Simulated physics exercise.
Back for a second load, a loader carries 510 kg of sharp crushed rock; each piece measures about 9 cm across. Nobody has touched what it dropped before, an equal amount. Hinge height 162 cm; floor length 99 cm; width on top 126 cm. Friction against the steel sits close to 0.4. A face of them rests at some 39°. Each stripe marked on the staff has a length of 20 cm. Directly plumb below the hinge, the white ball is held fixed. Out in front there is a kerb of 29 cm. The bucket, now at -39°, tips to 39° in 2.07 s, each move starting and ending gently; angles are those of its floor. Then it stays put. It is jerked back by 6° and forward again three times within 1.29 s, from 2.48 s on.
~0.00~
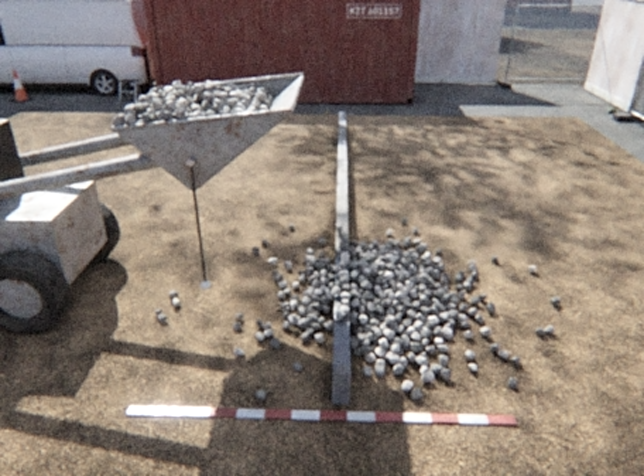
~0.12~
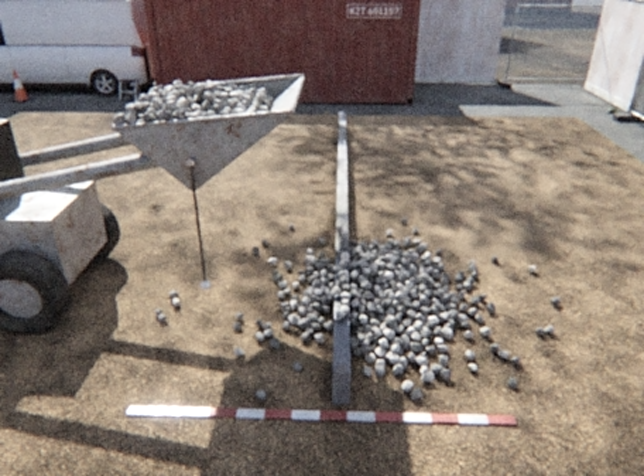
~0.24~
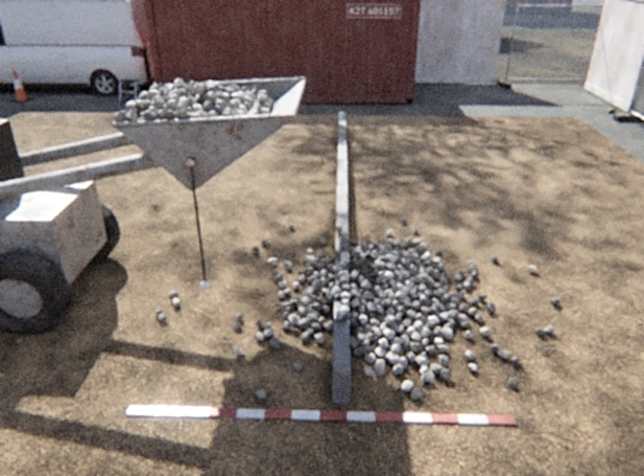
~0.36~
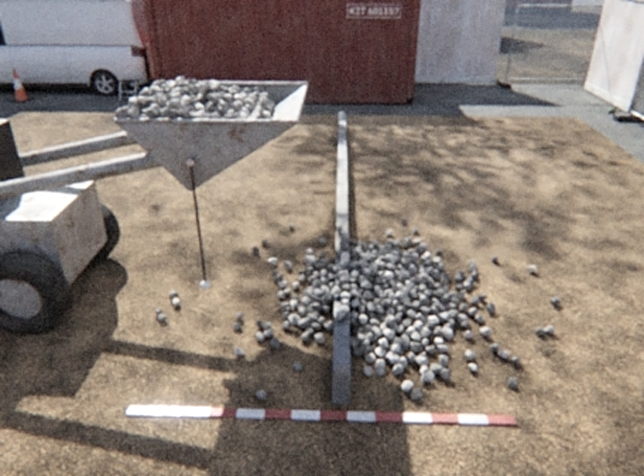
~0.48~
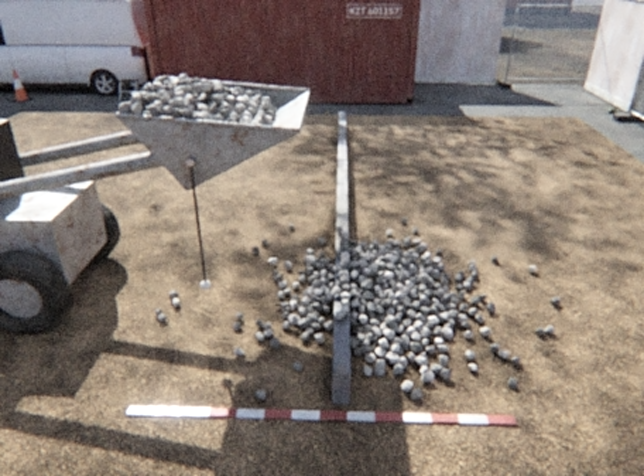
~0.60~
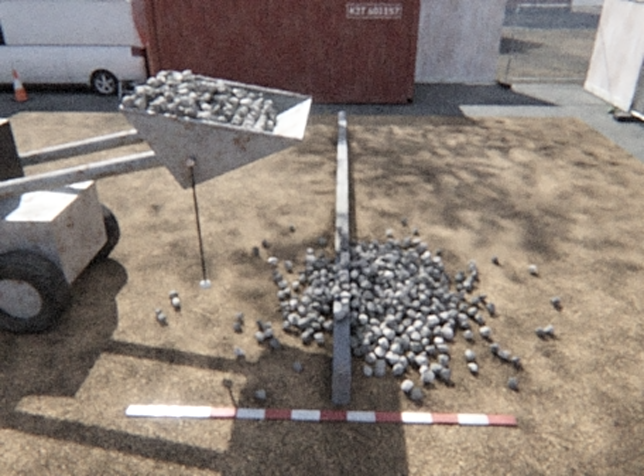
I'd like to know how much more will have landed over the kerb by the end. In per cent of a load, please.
Roughly 21 in every hundred.
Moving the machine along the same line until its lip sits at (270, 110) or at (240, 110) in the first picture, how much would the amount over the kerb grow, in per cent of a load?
Roughly 5 and 0 per cent, in that order.
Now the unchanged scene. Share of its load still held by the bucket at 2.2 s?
Some 35 %, roughly, is held.
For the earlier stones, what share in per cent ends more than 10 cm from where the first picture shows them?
Roughly 0 per cent of them.
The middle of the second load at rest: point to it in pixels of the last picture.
In the last view, about pixel (320, 284).
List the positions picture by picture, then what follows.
Lip at (292, 111), floor tilted -39°, highest stones at (208, 89). The earlier load is highest near (342, 266), 34 cm above ground level, 19 % on this side of the kerb, 81 % over the kerb, in the first picture.
The bucket is at -38°, its lip at (292, 112); the top of the load is at (209, 89); the stones move at 0.1 m/s on average, in the second picture.
The bucket is at -36°, its lip at (294, 116); the top of the load is at (203, 89); the stones move at 0.1 m/s on average, in the third picture.
The bucket is at -33°, its lip at (297, 123); the top of the load is at (201, 88); the stones move at 0.1 m/s on average, in the fourth picture.
Lip at (300, 131), floor tilted -28°, highest stones at (171, 85); the stones move at 0.2 m/s on average, in the fifth picture.
Lip at (302, 141), floor tilted -23°, highest stones at (169, 80); the stones move at 0.2 m/s on average, in the sixth picture.
After 1.5 s the floor is at 27°; in per cent of one load, 99 in the bucket, 20 on this side of the kerb, 81 over the kerb; the foremost stones are at (518, 299).
After 2.2 s the floor is at 39°; in per cent of one load, 36 in the bucket, 82 on this side of the kerb, 82 over the kerb; the foremost stones are at (518, 299).
After 4.2 s the floor is at 39°; in per cent of one load, 0 in the bucket, 98 on this side of the kerb, 102 over the kerb; the foremost stones are at (518, 299).
After 7.0 s the floor is at 39°; in per cent of one load, 0 in the bucket, 98 on this side of the kerb, 102 over the kerb; the foremost stones are at (518, 299). Net gain over the kerb, 21.
